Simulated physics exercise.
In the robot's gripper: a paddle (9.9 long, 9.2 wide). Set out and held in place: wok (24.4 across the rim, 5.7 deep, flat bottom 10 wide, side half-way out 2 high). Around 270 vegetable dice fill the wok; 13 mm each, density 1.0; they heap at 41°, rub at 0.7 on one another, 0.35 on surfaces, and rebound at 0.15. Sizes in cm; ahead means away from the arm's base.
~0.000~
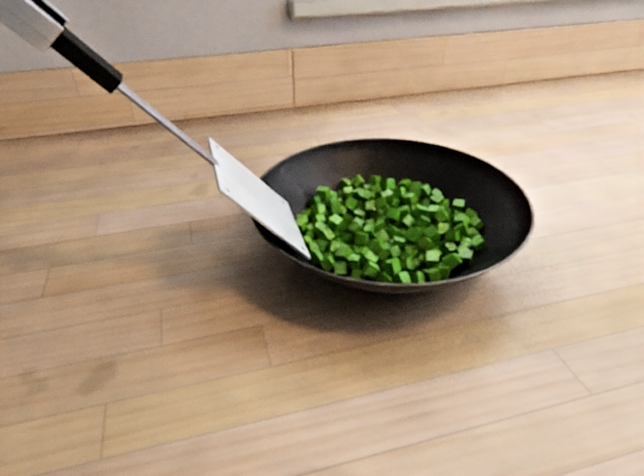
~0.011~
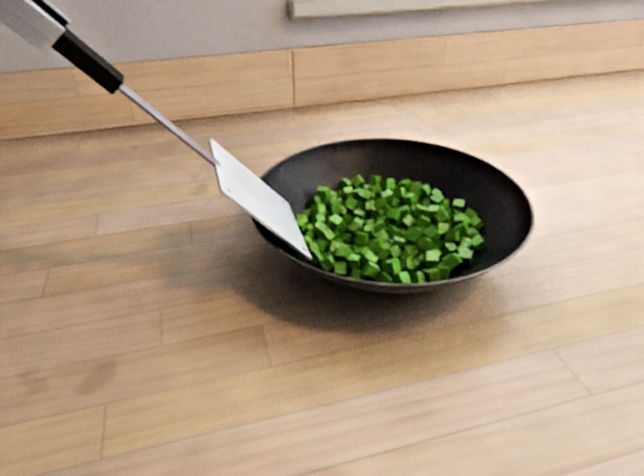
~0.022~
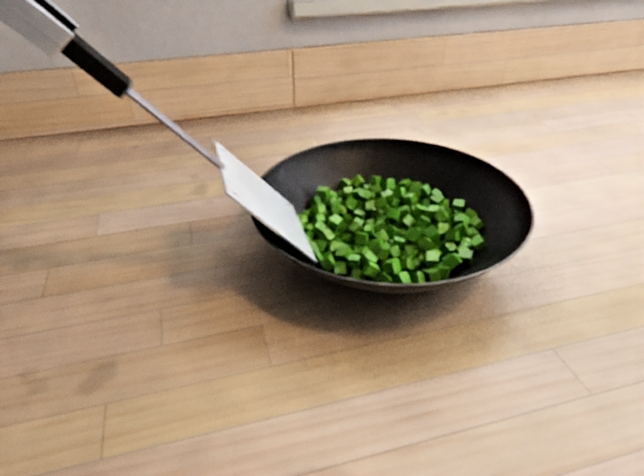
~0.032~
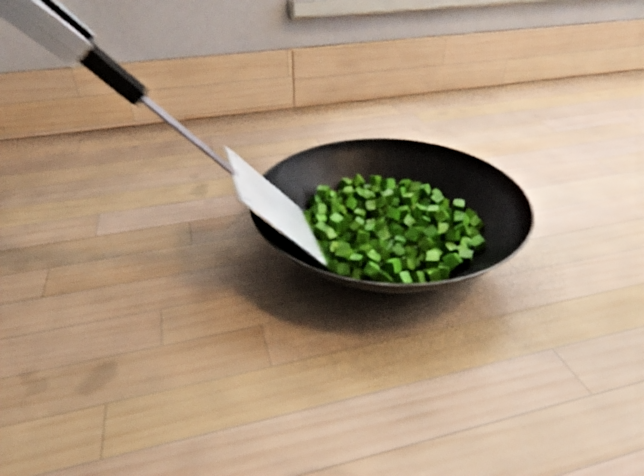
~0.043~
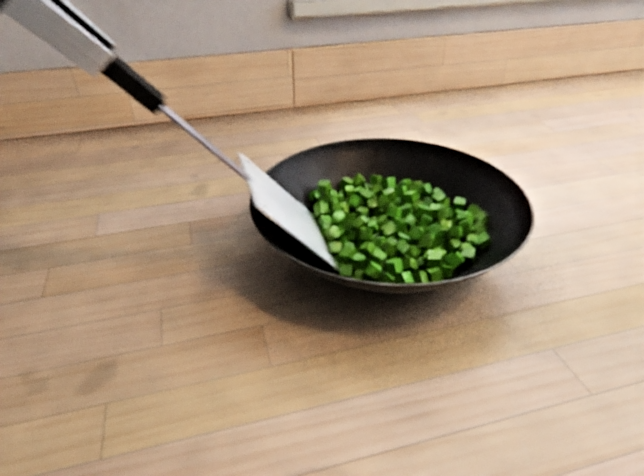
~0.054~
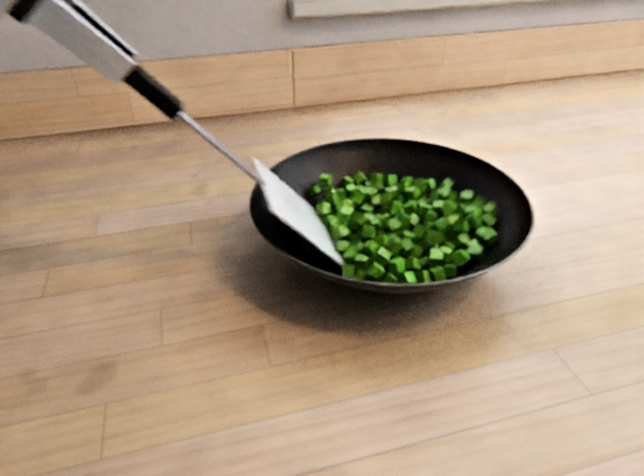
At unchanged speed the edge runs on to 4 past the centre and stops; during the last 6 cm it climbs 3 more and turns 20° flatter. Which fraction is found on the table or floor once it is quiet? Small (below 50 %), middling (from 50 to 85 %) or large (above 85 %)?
Share on the table or floor: Small (below 50 %).
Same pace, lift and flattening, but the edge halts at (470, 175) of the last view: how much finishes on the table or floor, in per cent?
About 70 per cent.
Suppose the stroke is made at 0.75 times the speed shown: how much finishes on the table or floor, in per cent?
About 15 per cent.
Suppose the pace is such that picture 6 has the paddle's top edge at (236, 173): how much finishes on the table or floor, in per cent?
Some 10 per cent.
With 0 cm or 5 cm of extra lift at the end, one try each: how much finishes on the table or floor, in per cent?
Some 30 and 20 per cent.
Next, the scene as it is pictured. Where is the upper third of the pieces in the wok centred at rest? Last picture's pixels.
At about (467, 192).
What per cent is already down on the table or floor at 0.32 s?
Roughly 15 per cent.
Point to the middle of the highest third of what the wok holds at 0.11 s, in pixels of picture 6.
At about (469, 194).
After 0.08 s, sloping 49°, highest piece 6 above the table; 270 in the wok.
After 0.11 s, sloping 42°, highest piece 8 above the table; 265 in the wok, 5 on the blade or in flight.
After 0.32 s, sloping 30°, highest piece 8 above the table; 225 in the wok, 39 on the table or floor, 6 on the blade or in flight.
After 1.37 s, sloping 30°, highest piece 7 above the table; 224 in the wok, 46 on the table or floor.
In the end, 224 in the wok, 46 on the table or floor. That is 17 % on the table or floor.
